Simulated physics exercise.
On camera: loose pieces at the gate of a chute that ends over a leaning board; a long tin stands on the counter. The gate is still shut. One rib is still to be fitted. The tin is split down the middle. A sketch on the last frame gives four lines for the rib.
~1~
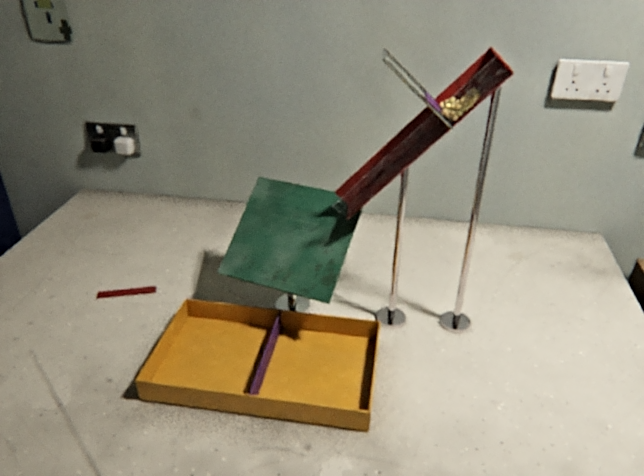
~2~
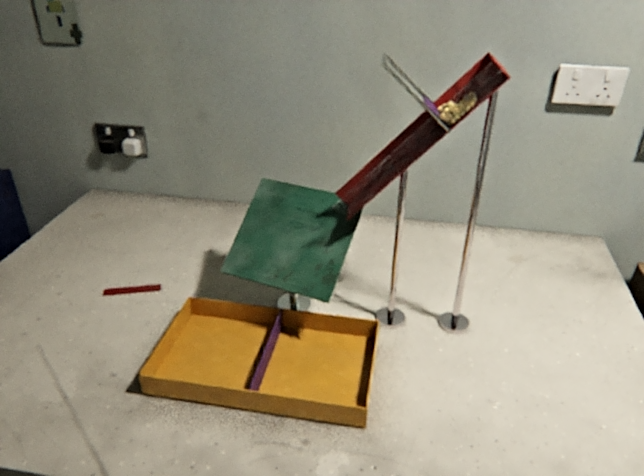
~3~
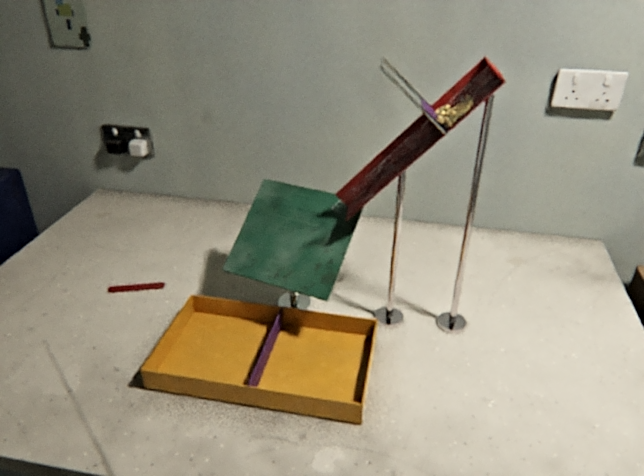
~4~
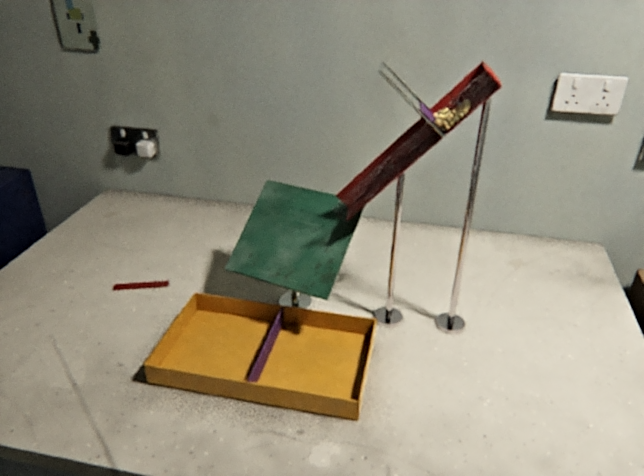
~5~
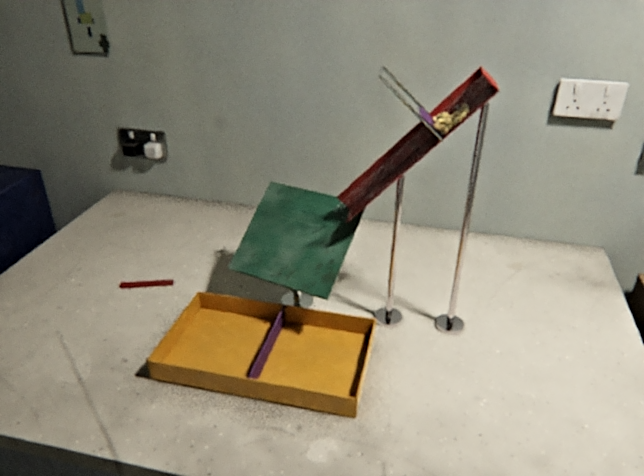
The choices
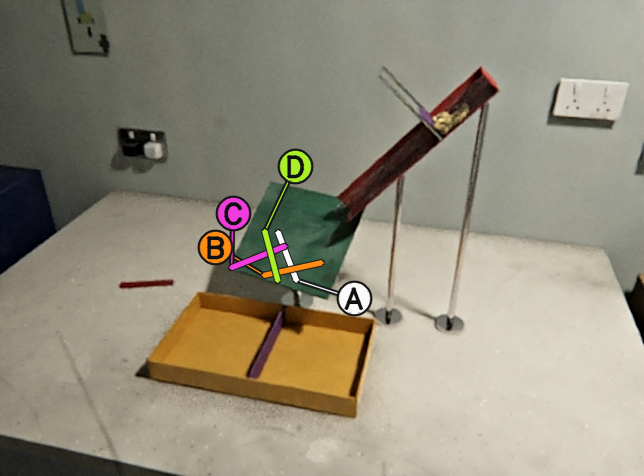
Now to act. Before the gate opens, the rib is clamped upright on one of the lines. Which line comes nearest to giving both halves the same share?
Line D does it best.
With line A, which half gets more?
Right.
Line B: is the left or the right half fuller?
The left half.
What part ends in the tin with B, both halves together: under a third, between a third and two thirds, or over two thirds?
It is over two thirds.
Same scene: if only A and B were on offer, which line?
It is A.
On the marked copy, line A from (278, 232) to (296, 280); line B from (321, 262) to (264, 275); line C from (284, 246) to (231, 267); line D from (264, 231) to (277, 280).
With A, of what is caught, a small share in the left half, the bulk in the right.
With B, of what is caught, the whole lot in the left half, none at all in the right.
With C, of what is caught, all but a few in the left half, a small share in the right.
With D, of what is caught, close to a third in the left half, close to two thirds in the right.
